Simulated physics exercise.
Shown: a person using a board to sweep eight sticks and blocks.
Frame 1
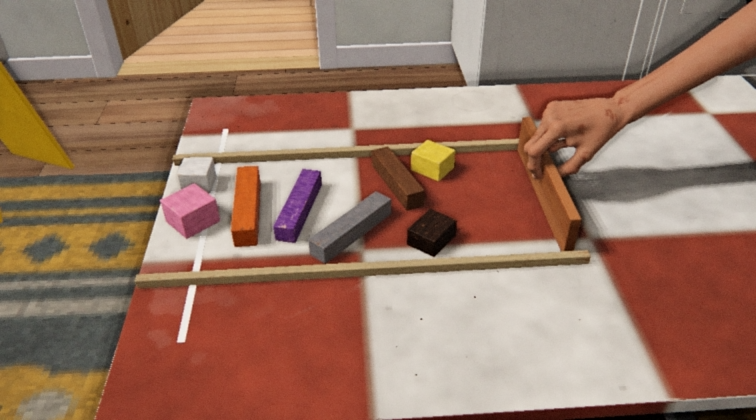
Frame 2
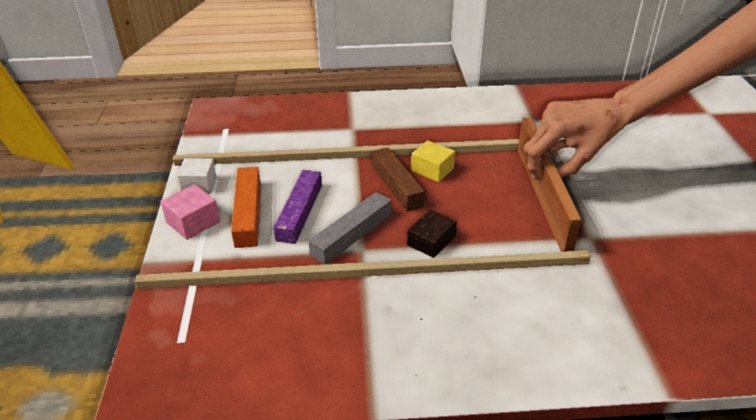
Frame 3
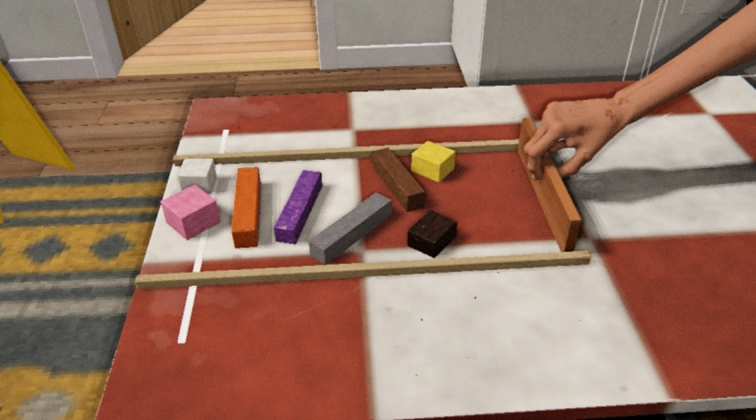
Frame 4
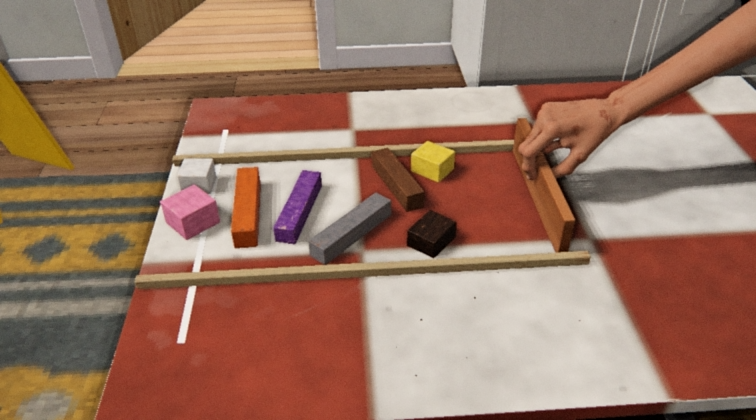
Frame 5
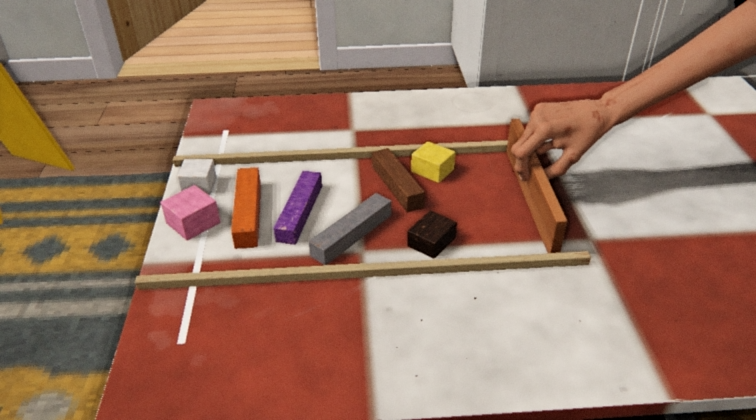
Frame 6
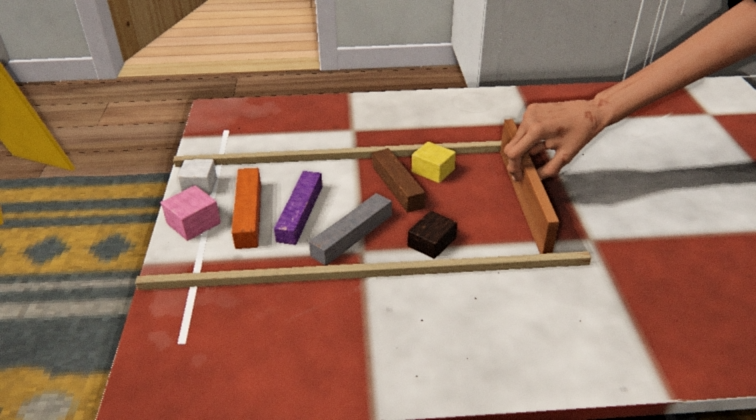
On a red and white checkered surface, a hand slid an upright wooden board slightly left between two thin rails, while the colourful blocks and bars ahead of it stayed still.
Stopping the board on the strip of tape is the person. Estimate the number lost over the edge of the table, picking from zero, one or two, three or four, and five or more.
Lost over the edge: Three or four.
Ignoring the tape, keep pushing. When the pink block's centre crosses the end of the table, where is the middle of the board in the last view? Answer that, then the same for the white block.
Middle: Roughly (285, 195); roughly (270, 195).
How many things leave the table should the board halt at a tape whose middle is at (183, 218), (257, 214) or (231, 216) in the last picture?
Per try in turn: 6, 2, 3.
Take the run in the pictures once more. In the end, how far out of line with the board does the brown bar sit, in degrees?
About 35 degrees.
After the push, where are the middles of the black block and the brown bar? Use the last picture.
Same order as the question: First (181, 256), second (179, 186).
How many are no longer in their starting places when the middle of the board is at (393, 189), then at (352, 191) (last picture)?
In order, the tallies are 4 and 5.
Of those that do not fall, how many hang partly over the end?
2.
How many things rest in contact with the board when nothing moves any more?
That number would be 3.
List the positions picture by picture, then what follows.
White block (197, 176); pink block (191, 211); orange bar (247, 205); board (546, 180); tape (208, 215), in the first frame.
Pink block (191, 212); grey bar (352, 227), in the second frame.
Orange bar (247, 205); purple bar (299, 205), in the third frame.
White block (197, 176); board (540, 181), in the fourth frame.
Pink block (191, 213); yellow block (433, 162), in the fifth frame.
White block (198, 177); pink block (191, 213); orange bar (247, 206); board (526, 183); tape (208, 217), in the sixth frame.
Soon after, none off yet; white block at rest near (198, 177); pink block at rest near (191, 213); orange bar at rest near (247, 206).
After that, none off yet; white block tilting a little near (155, 180); pink block tilting well over near (132, 239); orange bar displaced about its own width near (170, 210).
In the end, the number that fall off is three or four; gone, purple bar, orange bar, pink block and white block.
